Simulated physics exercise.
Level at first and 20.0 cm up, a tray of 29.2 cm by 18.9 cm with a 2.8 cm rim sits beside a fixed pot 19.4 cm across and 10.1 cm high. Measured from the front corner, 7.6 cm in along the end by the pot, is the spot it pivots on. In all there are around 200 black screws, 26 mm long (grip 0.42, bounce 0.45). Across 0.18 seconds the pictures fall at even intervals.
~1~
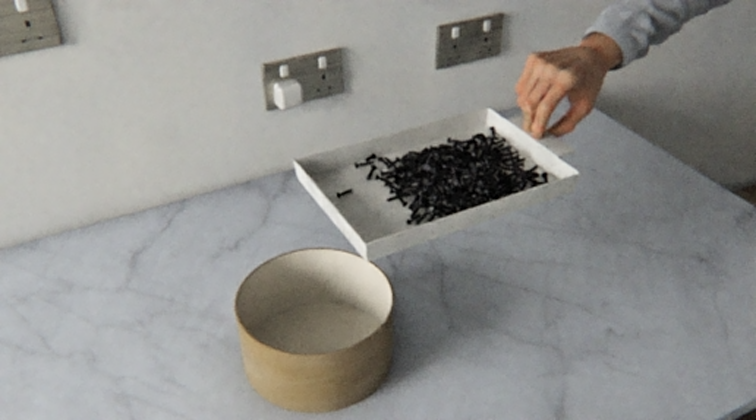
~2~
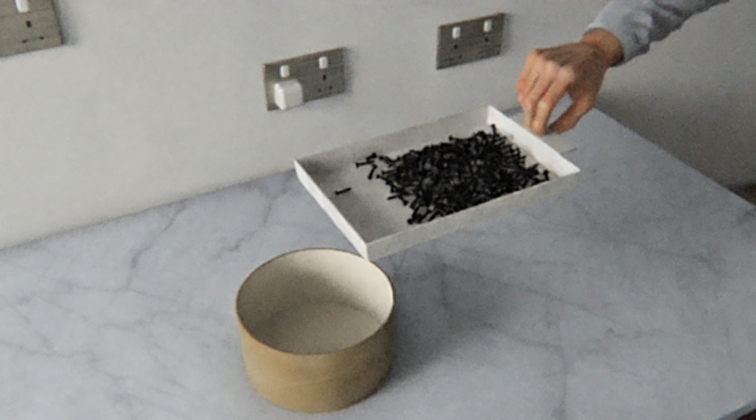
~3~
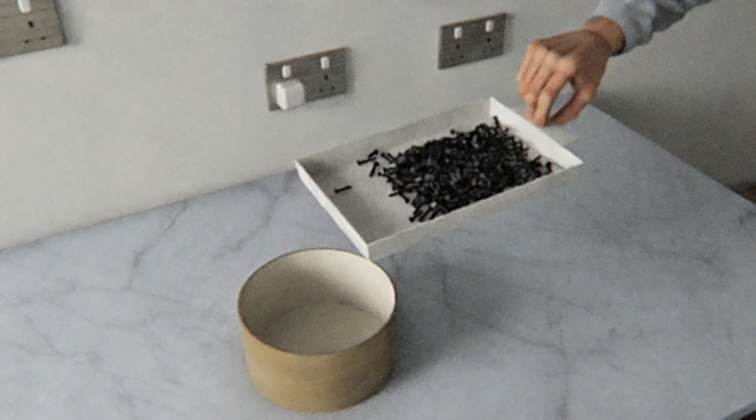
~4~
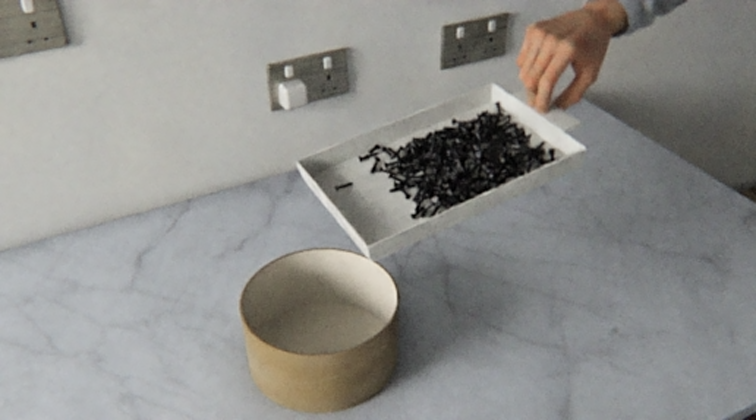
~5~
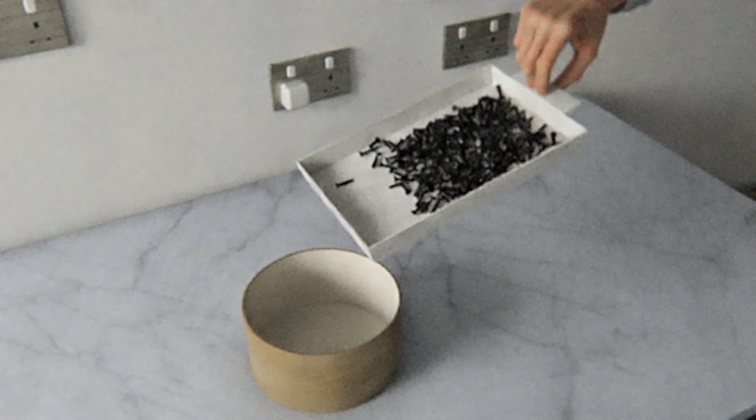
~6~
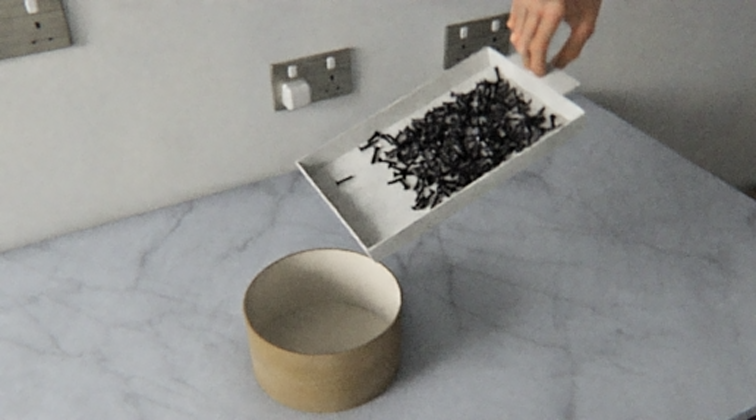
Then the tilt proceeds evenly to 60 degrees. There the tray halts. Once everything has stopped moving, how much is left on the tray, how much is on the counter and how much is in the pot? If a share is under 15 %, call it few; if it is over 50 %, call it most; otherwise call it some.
I would say tray: Most, counter: Few, pot: Some.
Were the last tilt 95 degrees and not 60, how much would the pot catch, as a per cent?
Roughly 75 percent.
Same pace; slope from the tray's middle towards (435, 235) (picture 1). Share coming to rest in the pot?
I'd say close to 10 %.
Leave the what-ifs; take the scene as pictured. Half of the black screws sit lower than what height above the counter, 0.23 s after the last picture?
About 32 centimetres.
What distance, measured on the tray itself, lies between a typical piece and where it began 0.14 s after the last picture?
I'd say close to 1 centimetres.
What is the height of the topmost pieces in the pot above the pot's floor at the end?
My guess is around 1.5 centimetres.
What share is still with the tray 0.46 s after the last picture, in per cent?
Of the load, some 85 percent.
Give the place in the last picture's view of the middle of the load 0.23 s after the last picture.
By then the middle of the load sits around (398, 119).
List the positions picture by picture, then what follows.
The first picture shows tray tilt 0 degrees, front corners at (367, 242) and (576, 172); middle of the pieces at (455, 173); pot at (315, 297).
The second picture shows tray tilt 1 degrees, front corners at (367, 242) and (577, 170); middle of the pieces at (456, 171).
The third picture shows tray tilt 3 degrees, front corners at (368, 243) and (580, 162), lowest corner left front; middle of the pieces at (458, 166).
The fourth picture shows tray tilt 8 degrees, front corners at (369, 244) and (582, 148), lowest corner left front; middle of the pieces at (459, 158).
The fifth picture shows tray tilt 13 degrees, front corners at (369, 245) and (583, 130), lowest corner left front; middle of the pieces at (459, 148).
The sixth picture shows tray tilt 19 degrees, front corners at (369, 247) and (581, 112), lowest corner left front; middle of the pieces at (458, 137); pot at (323, 297).
Then, 0.14 s after the last picture, tilt 42 degrees; the tray holds 100 %, the pot 0 %.
Then, 0.23 s after the last picture, tilt 55 degrees; the tray holds 100 %, the pot 0 %.
Then, 0.46 s after the last picture, tilt 60 degrees; the tray holds 85 %, the pot 0 %.
In the end, tray 65 %, counter 10 %, pot 30 %.
